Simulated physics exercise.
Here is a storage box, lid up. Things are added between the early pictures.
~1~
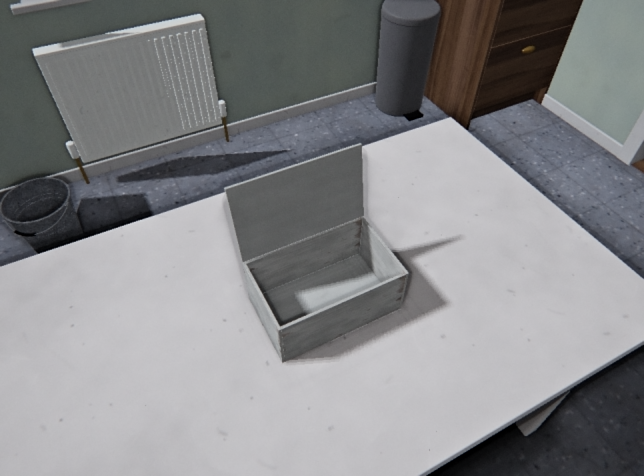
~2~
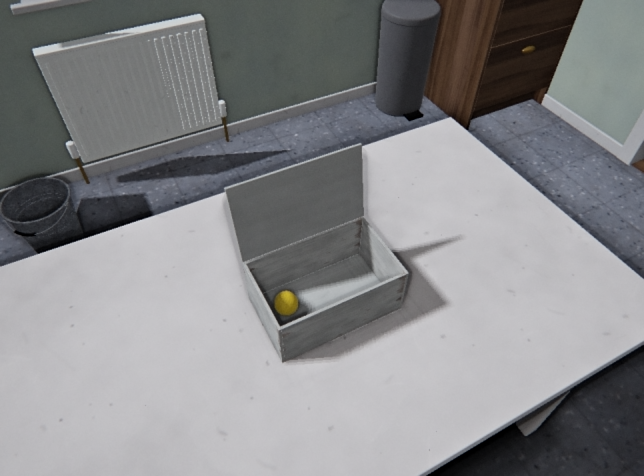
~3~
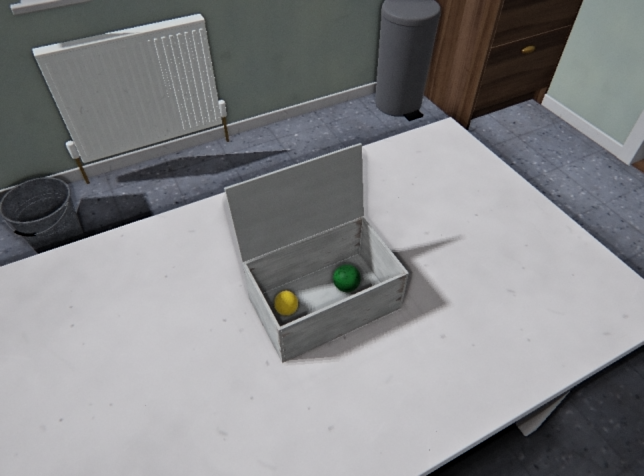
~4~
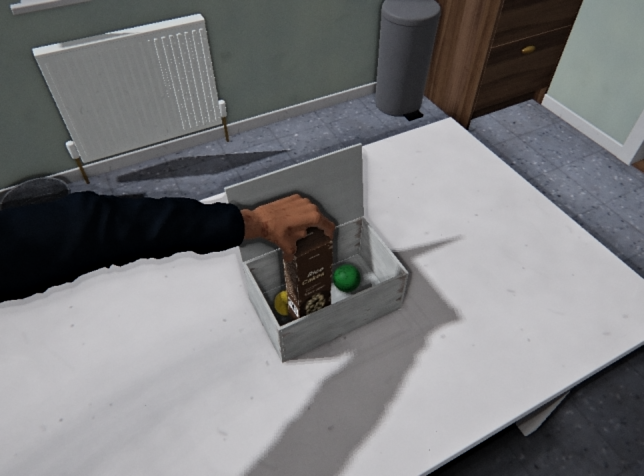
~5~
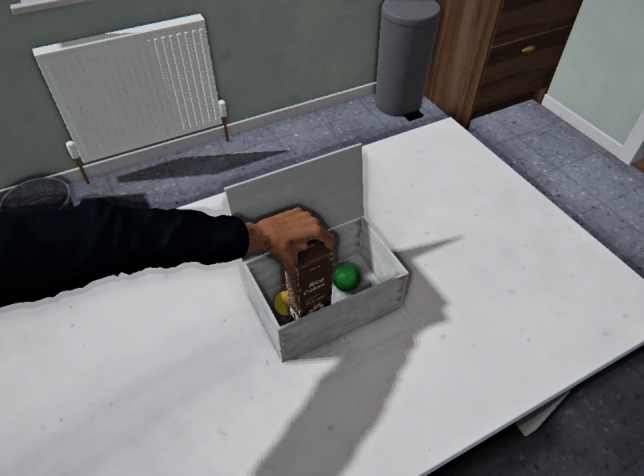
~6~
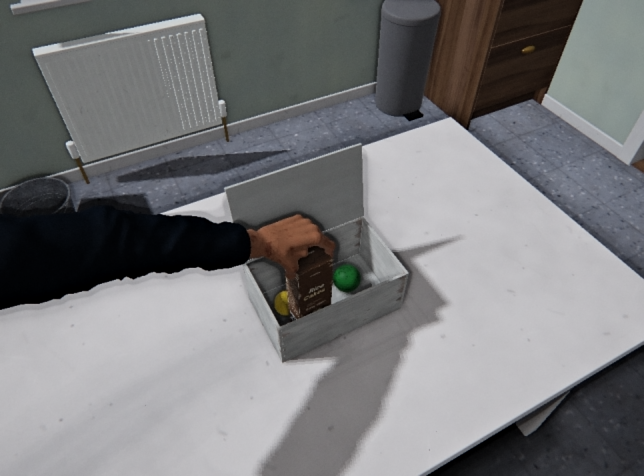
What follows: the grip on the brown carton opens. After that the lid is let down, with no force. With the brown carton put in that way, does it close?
In the end the lid will not close.
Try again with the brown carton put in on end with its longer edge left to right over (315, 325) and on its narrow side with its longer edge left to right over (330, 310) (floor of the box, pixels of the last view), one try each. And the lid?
First try: It will not close; second try: It closes.
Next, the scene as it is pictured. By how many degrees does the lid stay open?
Some 45° above the rim.
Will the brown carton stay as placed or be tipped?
It keeps its pose.
Then, 1.40 s past the last view, lid 72° above the rim.
Then, 2.30 s past the last view, lid 47° above the rim.
Finally, lid 47° above the rim; all 3 still in place. Final places as the last picture's camera would see them, brown carton near (310, 296).
